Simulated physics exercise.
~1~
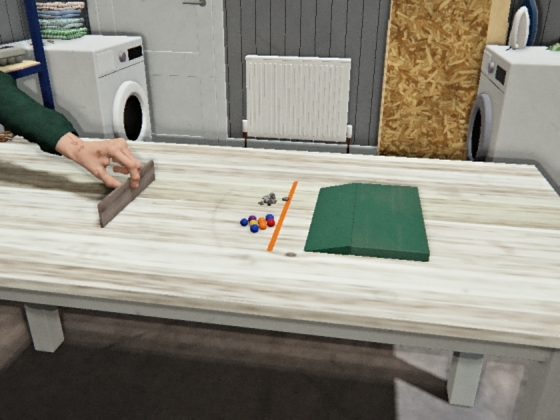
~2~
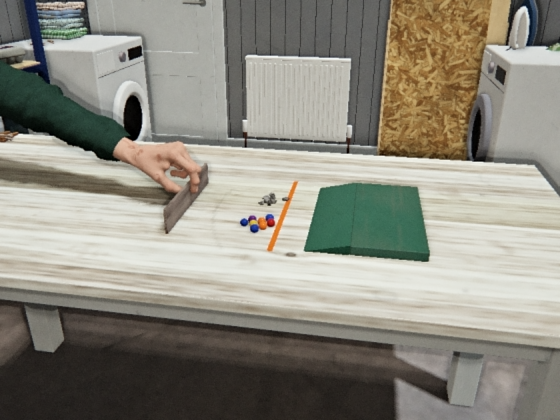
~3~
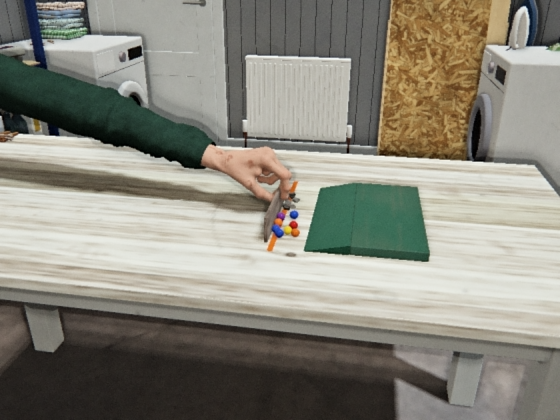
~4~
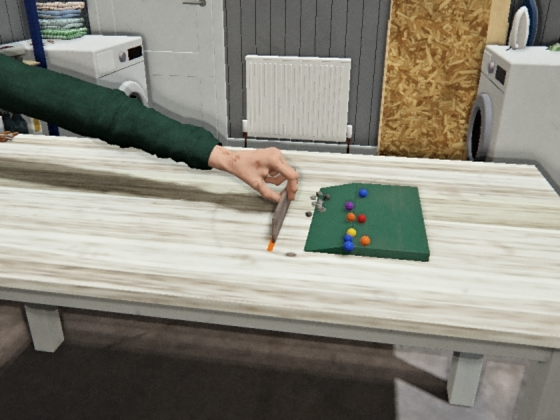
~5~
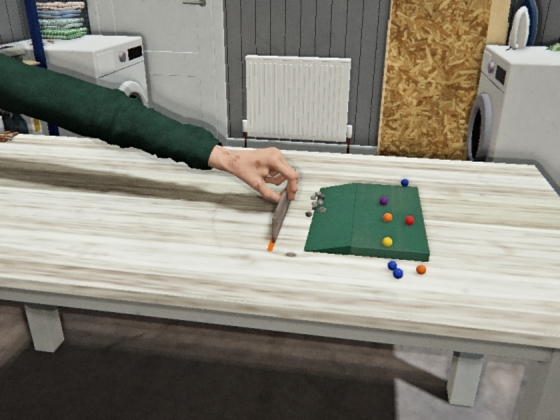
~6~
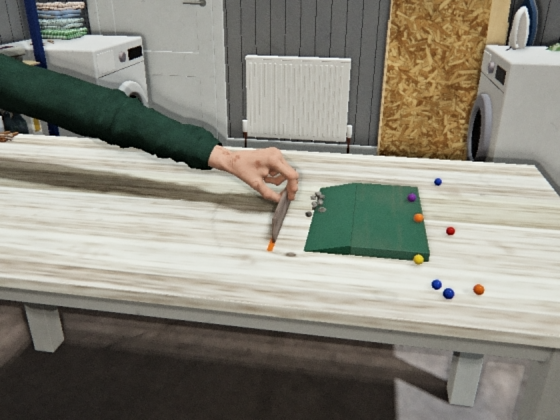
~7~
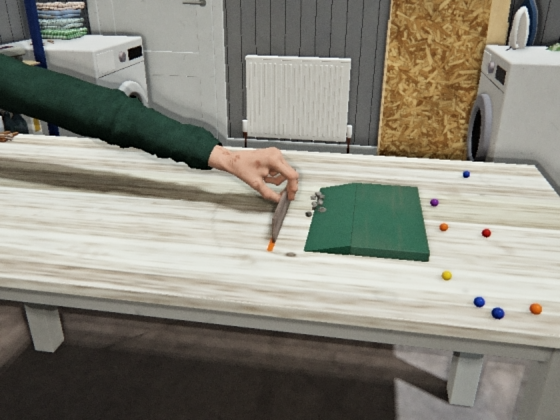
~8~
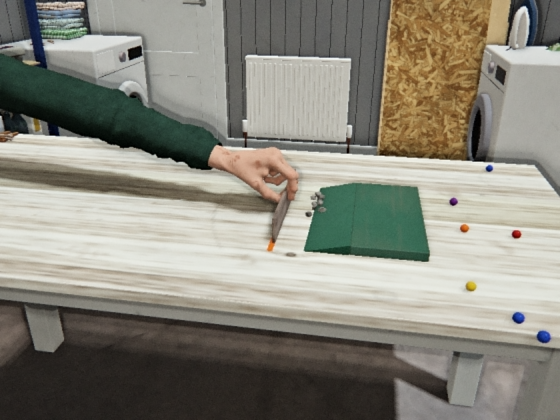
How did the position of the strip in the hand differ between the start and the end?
At the start the strip stood well to the left of the two little heaps, and by the end it was farther right, stopped at the orange tape just short of the green ramp.
